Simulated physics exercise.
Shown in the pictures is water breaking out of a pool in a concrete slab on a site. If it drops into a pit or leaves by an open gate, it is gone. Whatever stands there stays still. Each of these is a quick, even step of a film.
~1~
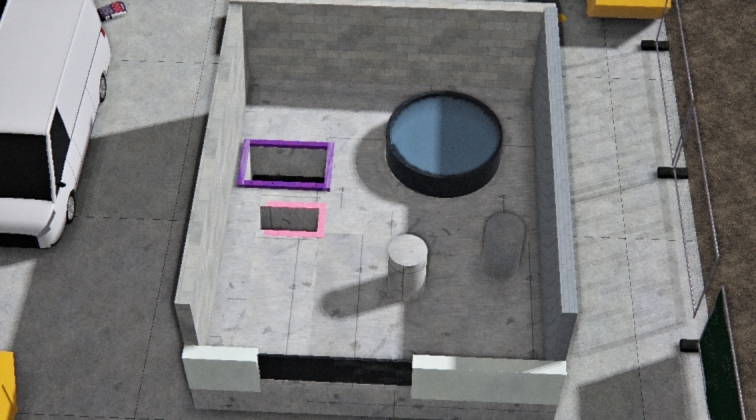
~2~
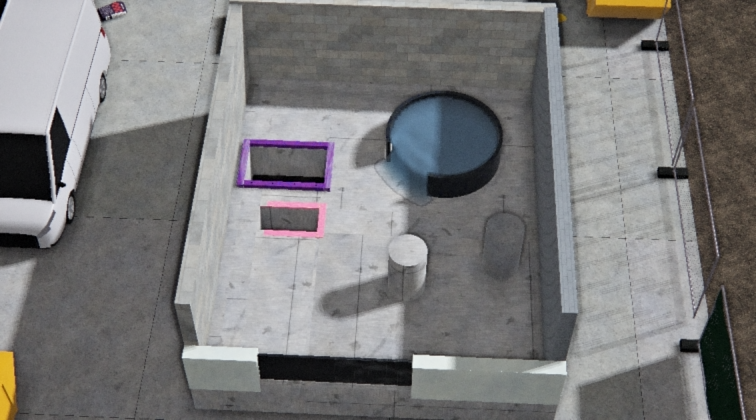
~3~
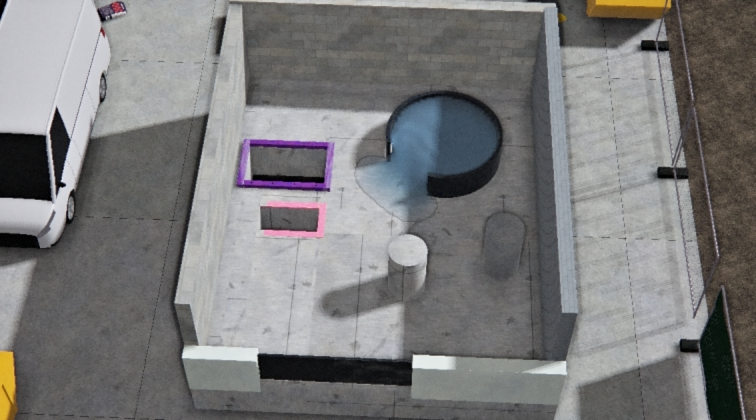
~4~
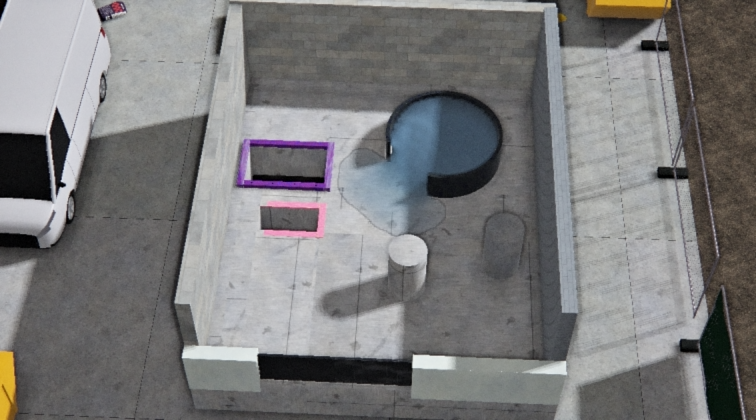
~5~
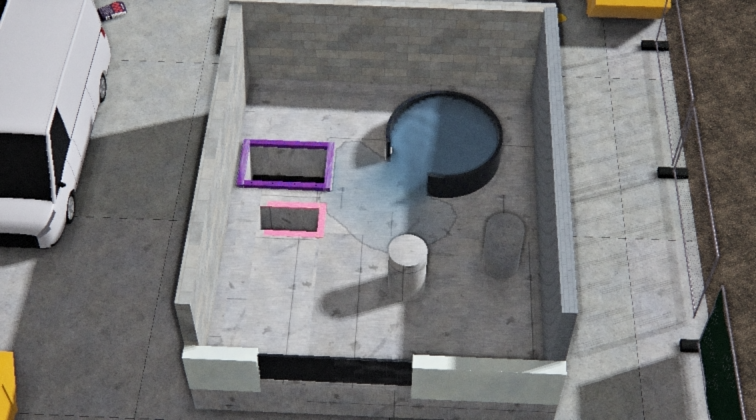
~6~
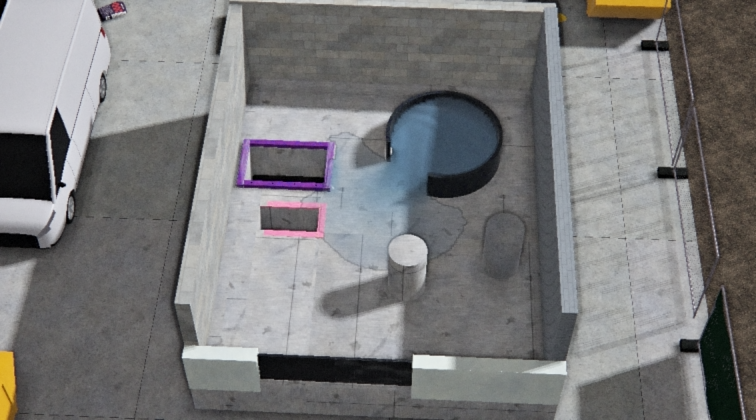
Water pouring from a gap in a round dark-walled pool and spreading left and forward across a walled concrete slab.
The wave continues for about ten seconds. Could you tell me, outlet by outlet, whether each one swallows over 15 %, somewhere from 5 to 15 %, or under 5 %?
My prediction: The gate gets shy of five per cent; the purple pit gets shy of five per cent; the pink pit gets in excess of fifteen per cent.
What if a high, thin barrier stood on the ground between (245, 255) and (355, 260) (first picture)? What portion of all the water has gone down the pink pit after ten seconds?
Pink: About 40 %.
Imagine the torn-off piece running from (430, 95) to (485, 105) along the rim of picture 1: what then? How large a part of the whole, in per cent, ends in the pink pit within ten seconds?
The pink pit gets 2 per cent.
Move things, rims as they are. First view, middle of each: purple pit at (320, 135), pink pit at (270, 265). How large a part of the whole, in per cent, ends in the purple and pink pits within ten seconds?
Of everything, purple catches 0 per cent while pink catches 40 per cent.
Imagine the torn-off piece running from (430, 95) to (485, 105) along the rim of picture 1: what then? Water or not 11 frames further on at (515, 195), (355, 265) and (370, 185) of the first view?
The first would be drenched, the second still unwetted and the third still unwetted.
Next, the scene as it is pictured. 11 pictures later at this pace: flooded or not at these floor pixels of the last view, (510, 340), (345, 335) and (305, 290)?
Spared, soaked, soaked.
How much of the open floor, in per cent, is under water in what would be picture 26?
That's roughly 45 per cent.
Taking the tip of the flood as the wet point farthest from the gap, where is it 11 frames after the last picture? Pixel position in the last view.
Close to (219, 350).
A moment on, water covers 25 % of the floor; the gate 0 %, the purple pit 0 %, the pink pit 3 %.
Next, water covers 40 % of the floor; the gate 0 %, the purple pit 1 %, the pink pit 9 %.
Then, water covers 45 % of the floor; the gate 0 %, the purple pit 2 %, the pink pit 14 %.
Later, water covers 60 % of the floor; the gate 0 %, the purple pit 2 %, the pink pit 20 %.
In the end, water covers 80 % of the floor; the gate 0 %, the purple pit 2 %, the pink pit 29 %.
